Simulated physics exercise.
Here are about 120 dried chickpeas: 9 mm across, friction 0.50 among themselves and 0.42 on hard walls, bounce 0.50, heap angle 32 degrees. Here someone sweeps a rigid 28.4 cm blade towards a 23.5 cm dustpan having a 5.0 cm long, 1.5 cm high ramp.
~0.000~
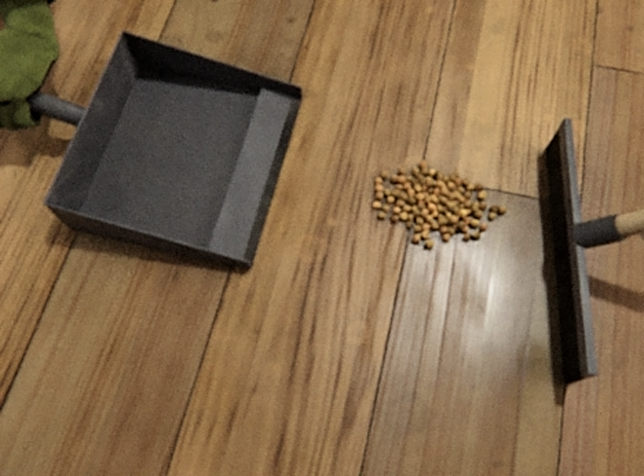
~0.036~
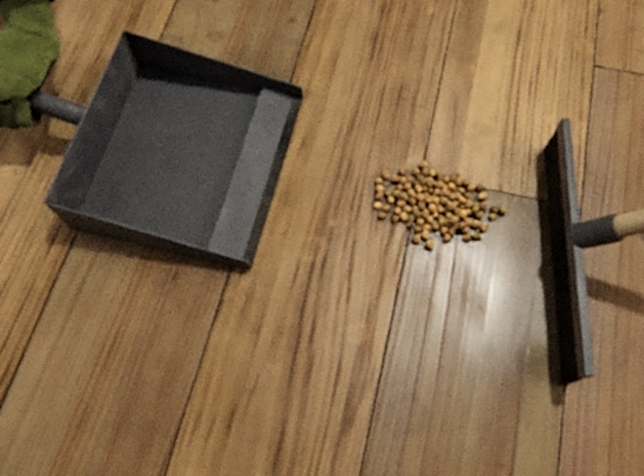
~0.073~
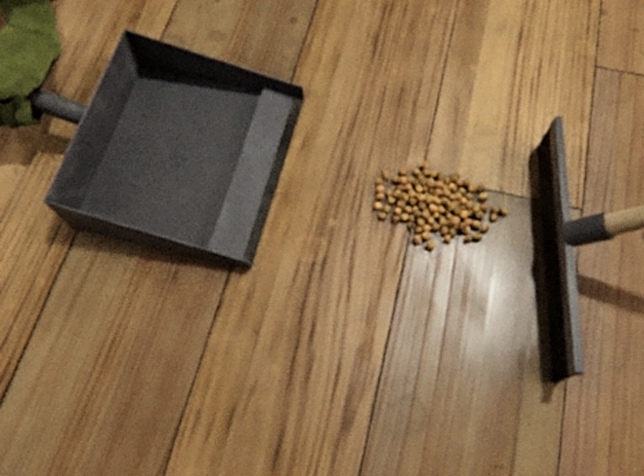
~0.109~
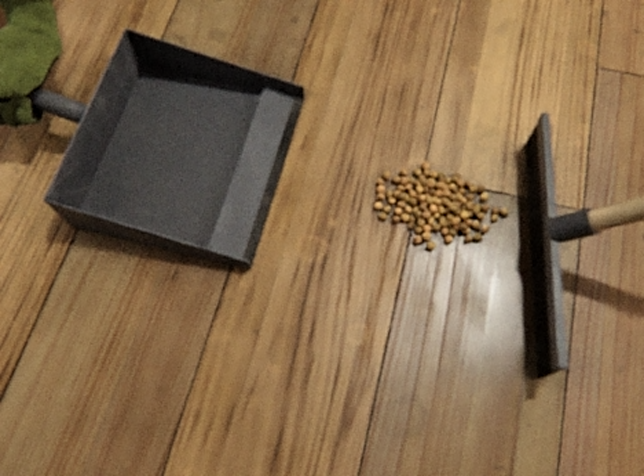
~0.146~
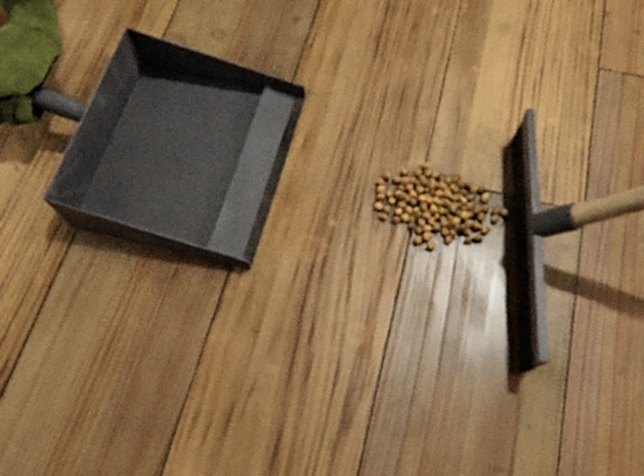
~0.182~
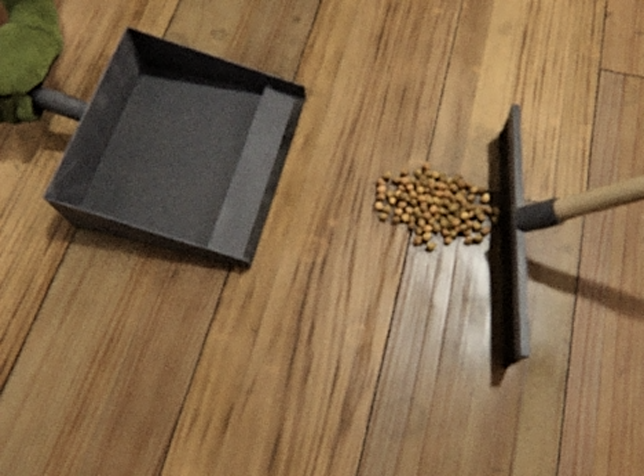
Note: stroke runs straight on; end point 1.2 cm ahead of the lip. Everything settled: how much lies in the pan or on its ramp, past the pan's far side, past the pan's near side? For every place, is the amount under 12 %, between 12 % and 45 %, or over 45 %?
My prediction: Pan: It gets a decent chunk. Far side: It gets a trickle. Near side: It gets a trickle.
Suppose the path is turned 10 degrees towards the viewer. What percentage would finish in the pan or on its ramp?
30 %.
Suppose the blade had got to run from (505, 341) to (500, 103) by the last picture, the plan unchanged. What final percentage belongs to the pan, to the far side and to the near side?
You'd see pan at 20, far at 0 and near at 0.
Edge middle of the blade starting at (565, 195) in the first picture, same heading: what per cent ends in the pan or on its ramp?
I'd put it at around 5 per cent.
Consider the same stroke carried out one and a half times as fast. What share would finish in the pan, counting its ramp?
Some 30 %.
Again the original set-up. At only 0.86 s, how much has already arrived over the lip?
I'd put it near 20 per cent at that point.
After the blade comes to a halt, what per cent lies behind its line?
Roughly 0 per cent of it.
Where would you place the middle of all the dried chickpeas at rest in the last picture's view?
Centre at rest: Approx. (288, 170) px.
Then, at 0.42 s, middle of the blade 15 cm from the lip; 0 % over the lip, far side 0 %, near side 0 %.
After 0.58 s, middle of the blade 8 cm from the lip; 0 % over the lip, far side 0 %, near side 0 %.
Then, at 0.86 s, middle of the blade 4 cm from the lip; 20 % over the lip, far side 0 %, near side 0 %.
By 1.2 s all is still; pan 20 %, far side 0 %, near side 0 %, in front of the lip or behind the blade 80 %.
